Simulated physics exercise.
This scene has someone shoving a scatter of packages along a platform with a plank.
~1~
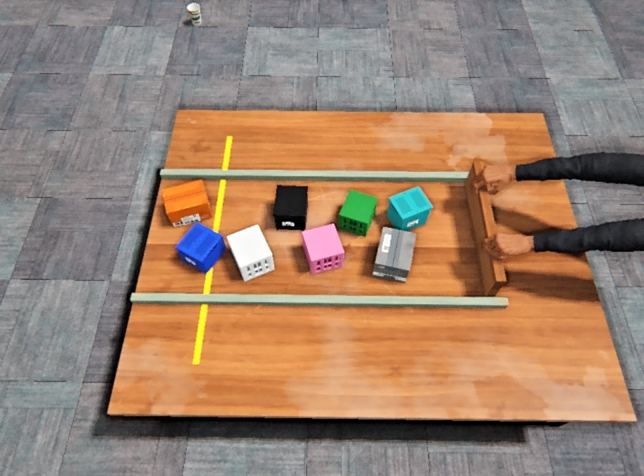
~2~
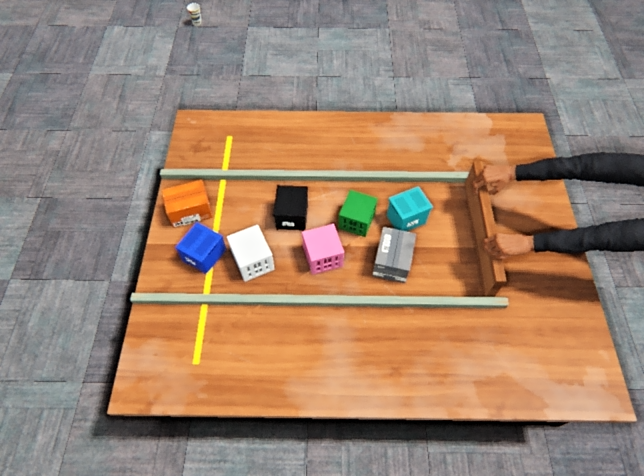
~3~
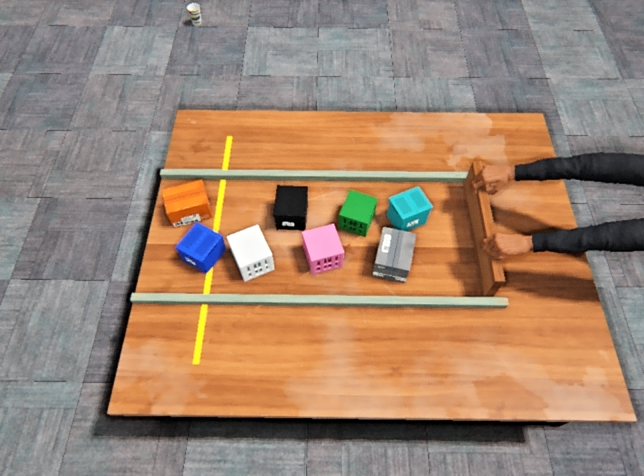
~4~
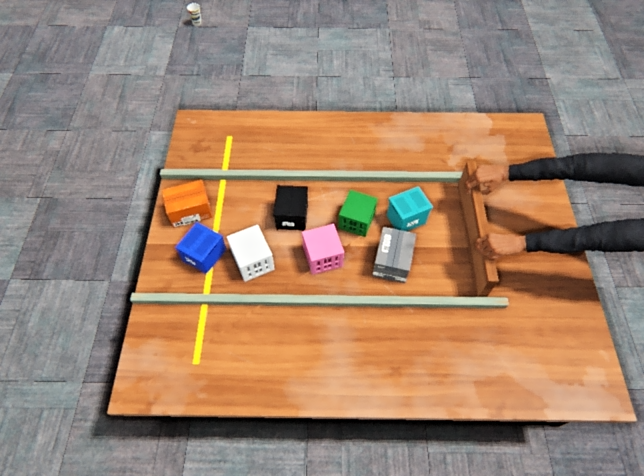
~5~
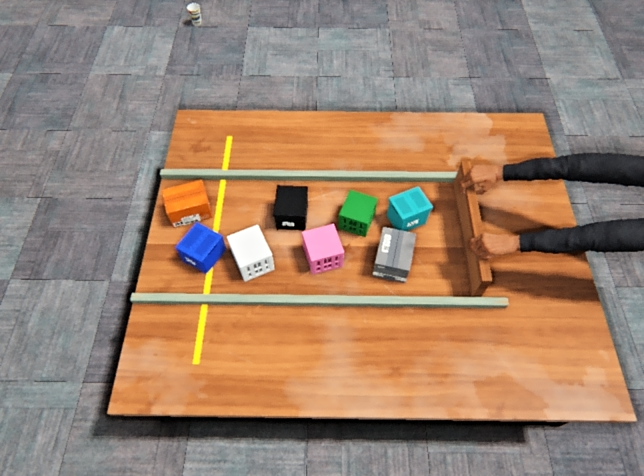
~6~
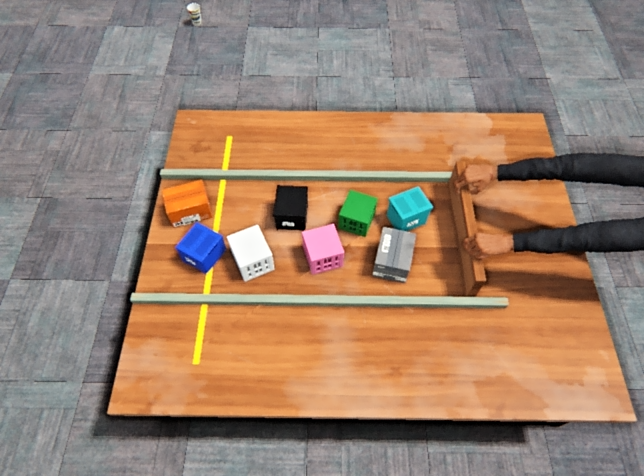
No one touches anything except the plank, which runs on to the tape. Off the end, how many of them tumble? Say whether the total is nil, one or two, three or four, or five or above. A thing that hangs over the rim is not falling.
The tally of falls will come to three or else four.
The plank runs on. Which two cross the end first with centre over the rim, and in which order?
Orange parcel, then blue tote.
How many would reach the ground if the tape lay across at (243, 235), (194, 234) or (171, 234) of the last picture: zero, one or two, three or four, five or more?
In the order of the places given: Either one or two; at least five; five or over.
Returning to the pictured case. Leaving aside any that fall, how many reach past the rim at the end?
Answer: 0.
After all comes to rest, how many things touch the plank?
The figure is 2.
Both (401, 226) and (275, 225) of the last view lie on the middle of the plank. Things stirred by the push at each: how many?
Counts: 3, 8.
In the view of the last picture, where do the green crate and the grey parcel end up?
Same order as the question: First (168, 208), second (192, 255).
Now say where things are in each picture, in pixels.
Orange parcel (188, 204); blue tote (202, 249); white crate (251, 253); plank (483, 227); tape (215, 234), in the first frame.
Blue tote (202, 249); plank (483, 227), in the second frame.
White crate (251, 253); green crate (358, 214), in the third frame.
Orange parcel (188, 204); black tote (291, 209), in the fourth frame.
Blue tote (202, 249); turquoise tote (408, 211), in the fifth frame.
Orange parcel (188, 204); blue tote (202, 249); white crate (251, 253); plank (465, 227); tape (215, 234), in the sixth frame.
Soon after, none off yet; orange parcel at rest near (188, 204); blue tote at rest near (202, 249); white crate at rest near (251, 253).
In the end, the number that fall off is three or four; gone, black tote, white crate, blue tote and orange parcel.
